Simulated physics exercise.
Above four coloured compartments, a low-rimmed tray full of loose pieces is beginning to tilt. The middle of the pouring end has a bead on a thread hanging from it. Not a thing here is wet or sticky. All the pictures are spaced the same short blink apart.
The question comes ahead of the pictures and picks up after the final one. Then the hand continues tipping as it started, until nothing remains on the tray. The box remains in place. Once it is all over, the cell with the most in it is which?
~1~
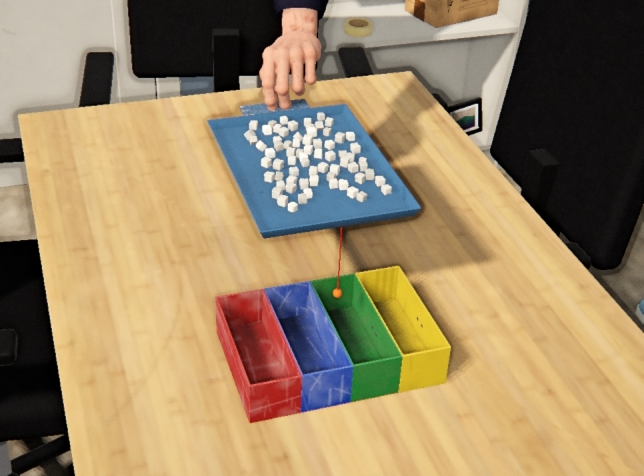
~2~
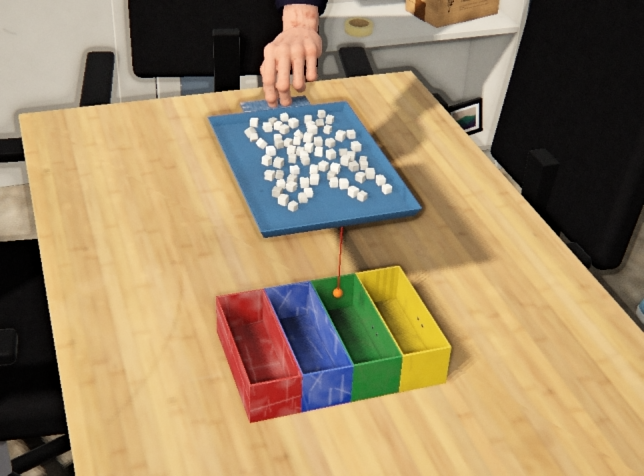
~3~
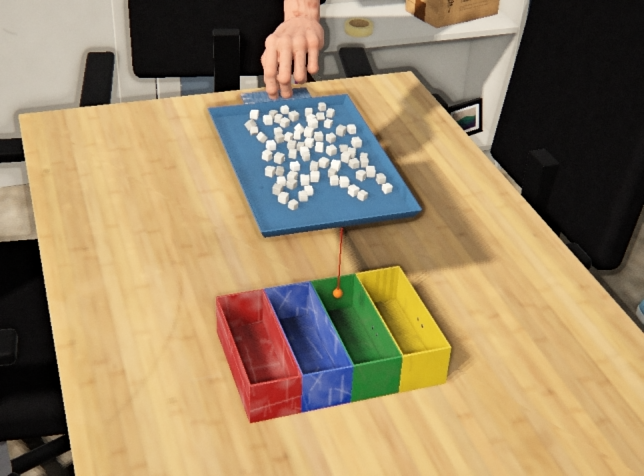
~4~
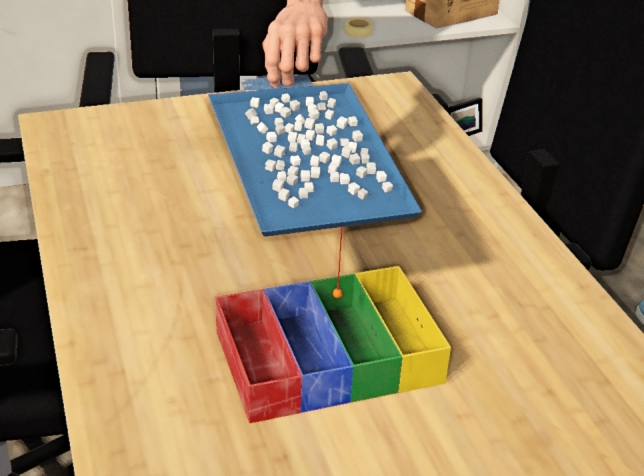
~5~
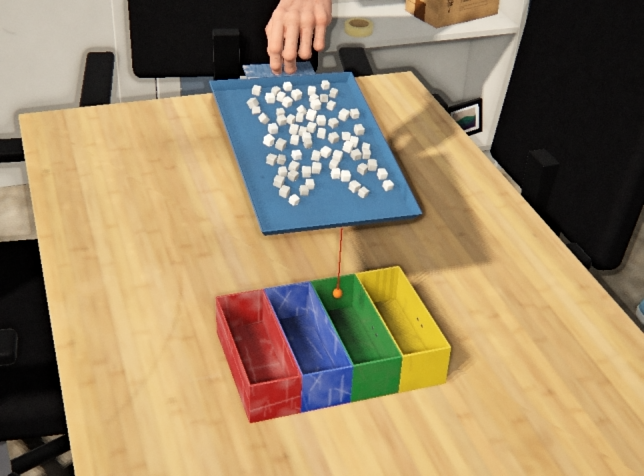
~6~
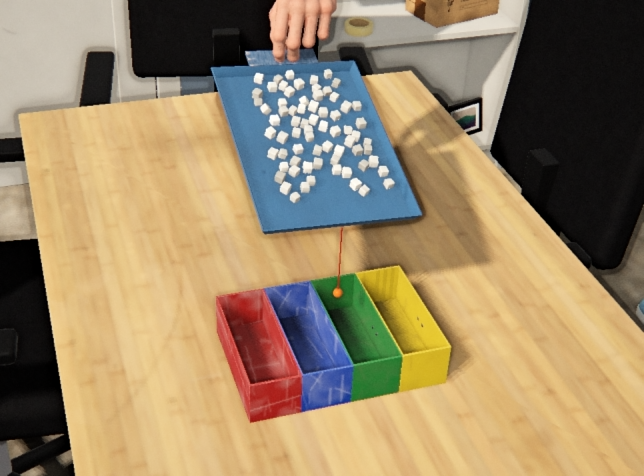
It is the yellow cell that has the most.
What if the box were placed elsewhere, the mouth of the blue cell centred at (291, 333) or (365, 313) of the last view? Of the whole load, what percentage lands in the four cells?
You'd see roughly 70 per cent first and roughly 100 per cent second.
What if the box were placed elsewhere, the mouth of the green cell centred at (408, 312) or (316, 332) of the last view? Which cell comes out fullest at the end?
First: Green. Second: The yellow cell.
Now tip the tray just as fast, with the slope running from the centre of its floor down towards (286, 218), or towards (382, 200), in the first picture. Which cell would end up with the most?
The cell in red, then the yellow one.
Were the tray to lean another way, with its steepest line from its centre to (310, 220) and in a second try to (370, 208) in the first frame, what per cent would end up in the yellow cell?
In turn 0 and 50 in a hundred.
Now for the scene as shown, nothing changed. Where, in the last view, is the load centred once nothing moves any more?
Once nothing moves, the middle sits near (401, 360).
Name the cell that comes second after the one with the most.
Second: That green cell.
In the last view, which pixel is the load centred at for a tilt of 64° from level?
Close to (392, 242).
Just after the last frame, tray tipped steeply; roughly half on the tray; about a tenth in the yellow cell; about a tenth in the green cell; just a few in the blue cell; roughly a third falling or outside the box.
A moment on, tray tipped past a quarter turn; roughly half in the yellow cell; roughly a quarter in the green cell; just a few in the blue cell; roughly a quarter falling or outside the box.
Further on, tray tipped past a quarter turn; roughly half in the yellow cell; roughly a third in the green cell; about a tenth in the blue cell; about a tenth falling or outside the box.
When it is over, tray tipped past a quarter turn; roughly half in the yellow cell; roughly a third in the green cell; about a tenth in the blue cell; not one in the red cell; about a tenth outside the box.
